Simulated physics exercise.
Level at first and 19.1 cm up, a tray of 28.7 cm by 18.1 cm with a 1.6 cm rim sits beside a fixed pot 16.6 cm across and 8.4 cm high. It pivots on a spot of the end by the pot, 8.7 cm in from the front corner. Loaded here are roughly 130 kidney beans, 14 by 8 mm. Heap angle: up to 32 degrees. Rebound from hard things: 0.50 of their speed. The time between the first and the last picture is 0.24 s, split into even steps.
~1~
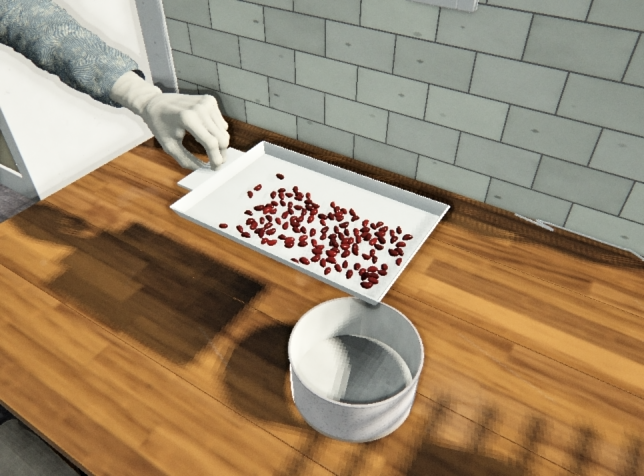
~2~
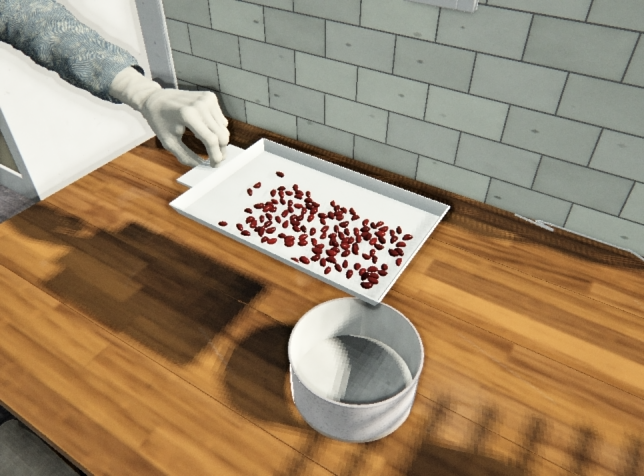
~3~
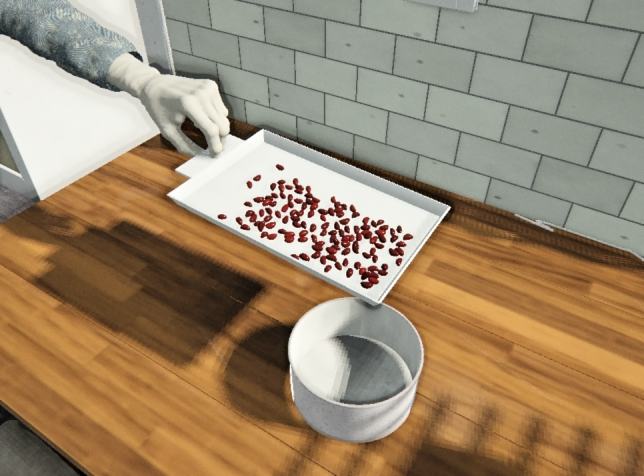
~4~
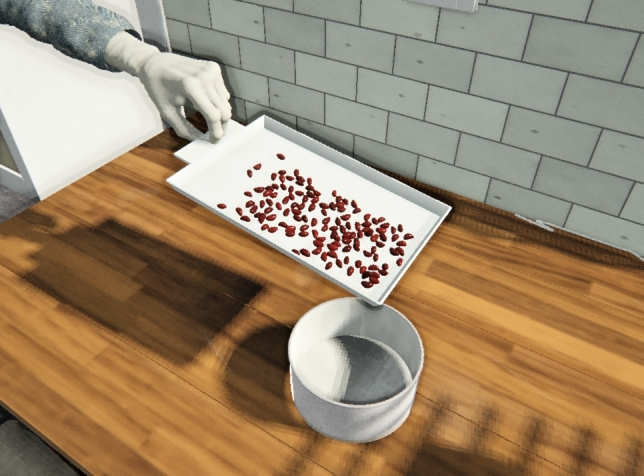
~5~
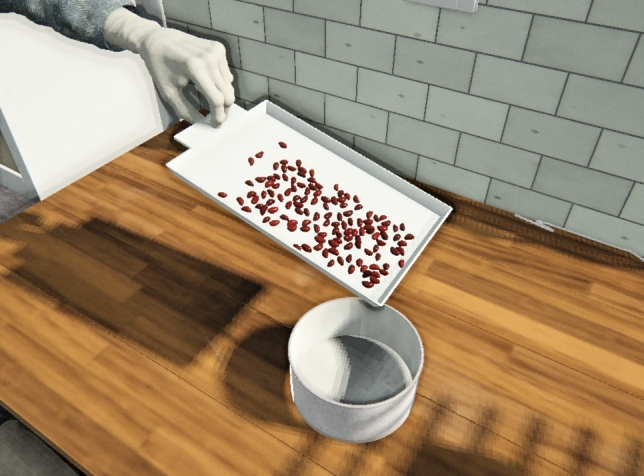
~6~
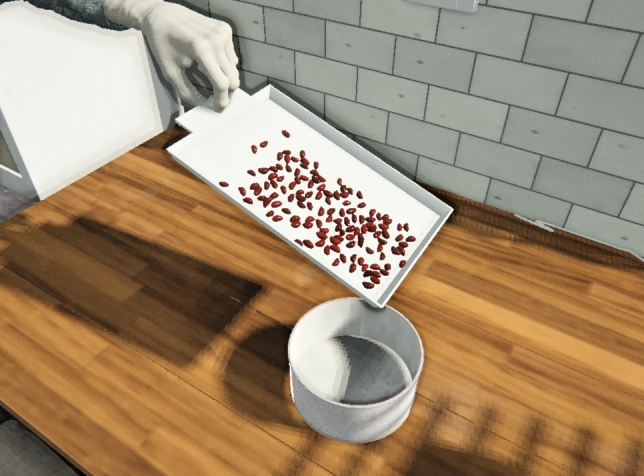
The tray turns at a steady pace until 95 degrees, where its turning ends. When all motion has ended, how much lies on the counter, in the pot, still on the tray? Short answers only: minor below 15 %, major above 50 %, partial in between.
Counter: Expect over half the total; pot: Expect a moderate portion; tray: Expect a minor portion.
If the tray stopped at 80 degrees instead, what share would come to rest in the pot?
About 30 in a hundred would end up in the pot.
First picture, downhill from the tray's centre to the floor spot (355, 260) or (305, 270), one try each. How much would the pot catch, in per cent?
80 and 95 %.
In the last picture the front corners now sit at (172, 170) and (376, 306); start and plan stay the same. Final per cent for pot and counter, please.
Pot 90 % / counter 10 %.
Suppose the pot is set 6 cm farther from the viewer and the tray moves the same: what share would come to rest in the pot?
Estimated share: Around 40 in a hundred.
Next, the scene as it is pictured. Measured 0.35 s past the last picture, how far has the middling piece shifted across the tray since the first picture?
Some 9 cm.
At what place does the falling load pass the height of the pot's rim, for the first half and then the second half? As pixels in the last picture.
Early half: About (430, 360); late half: (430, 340).
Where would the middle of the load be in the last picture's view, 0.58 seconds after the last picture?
Estimated centre of load: Around (425, 312).
Then, 0.35 s after the last picture, tilt 56 degrees; the tray holds 100 %, the pot 0 %.
Then, 0.58 s after the last picture, tilt 81 degrees; the tray holds 35 %, the pot 10 %.
Then, 0.92 s after the last picture, tilt 95 degrees; the tray holds 0 %, the pot 30 %.
In the end, counter 70 %, pot 30 %, tray 0 %.
